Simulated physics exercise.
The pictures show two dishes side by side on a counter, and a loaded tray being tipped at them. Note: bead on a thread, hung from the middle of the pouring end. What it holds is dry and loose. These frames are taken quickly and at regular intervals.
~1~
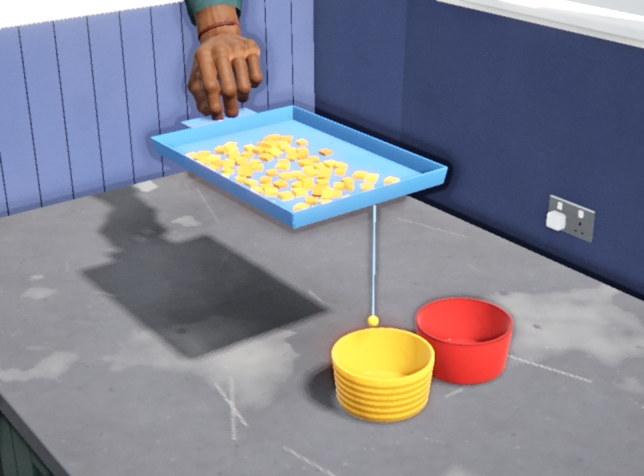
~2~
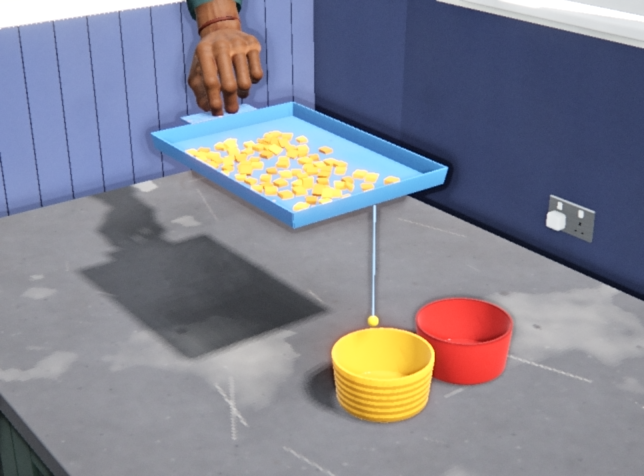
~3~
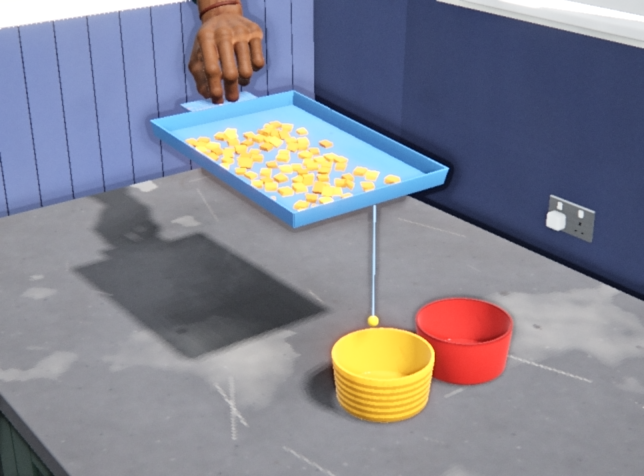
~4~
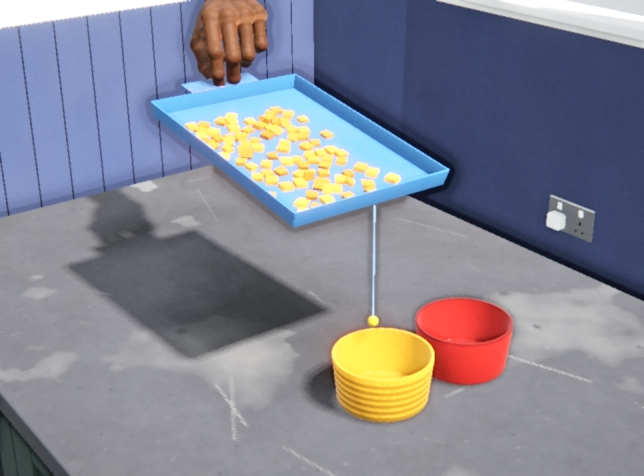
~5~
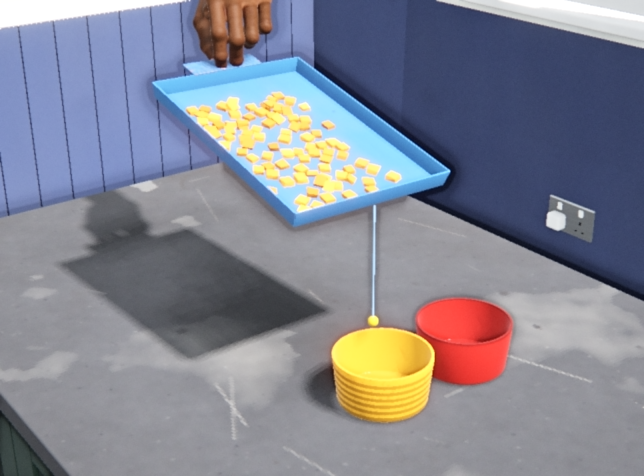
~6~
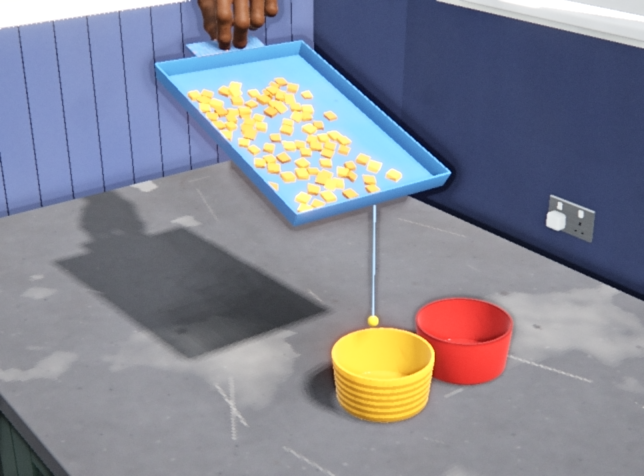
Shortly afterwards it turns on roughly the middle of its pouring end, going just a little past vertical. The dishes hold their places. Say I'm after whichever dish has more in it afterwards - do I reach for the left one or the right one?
Reach for the left one.
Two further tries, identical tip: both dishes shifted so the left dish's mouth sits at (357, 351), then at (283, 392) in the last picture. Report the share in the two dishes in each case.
First case 50 in a hundred, second case 50 in a hundred.
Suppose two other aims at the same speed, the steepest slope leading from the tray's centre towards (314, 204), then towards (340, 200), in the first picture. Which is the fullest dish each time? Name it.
Results - the dish on the left side first, the dish on the left side second.
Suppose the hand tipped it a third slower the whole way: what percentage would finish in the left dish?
Roughly 50 percent.
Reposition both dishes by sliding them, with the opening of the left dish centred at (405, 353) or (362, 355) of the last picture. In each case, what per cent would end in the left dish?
Around 60 and then 40 per cent.
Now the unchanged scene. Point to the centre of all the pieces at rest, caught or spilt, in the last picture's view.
(402, 396).
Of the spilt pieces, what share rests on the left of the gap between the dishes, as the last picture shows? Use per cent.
I reckon around 60 per cent.
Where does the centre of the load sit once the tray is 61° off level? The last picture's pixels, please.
Look about (352, 166) in the last picture.
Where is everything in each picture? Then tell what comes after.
The first picture shows corners of the pouring end near (294, 211) and (443, 167), level; middle of the load near (283, 167), small crackers; left dish near (416, 393); right dish near (497, 357); bead on its thread near (373, 321).
The second picture shows corners of the pouring end near (294, 211) and (444, 167), level; middle of the load near (283, 165).
The third picture shows corners of the pouring end near (295, 211) and (444, 168), tipped barely, level across its low end; middle of the load near (283, 158).
The fourth picture shows corners of the pouring end near (296, 211) and (445, 169), tipped a little, level across its low end; middle of the load near (284, 149).
The fifth picture shows corners of the pouring end near (297, 211) and (446, 170), tipped a little, level across its low end; middle of the load near (285, 139).
The sixth picture shows corners of the pouring end near (298, 211) and (447, 172), tipped clearly, level across its low end; middle of the load near (287, 130); left dish near (416, 393); right dish near (497, 357).
Shortly afterwards, tray tipped steeply; the whole lot on the tray.
Next, tray tipped right over; all but a few on the tray; only a few in the right dish; only a few outside both.
Some moments later, tray tipped past a quarter turn; near half in the left dish; near a quarter in the right dish; near a quarter outside both.
In the end, tray tipped past a quarter turn; near half in the left dish; near a quarter in the right dish; near a quarter outside both.
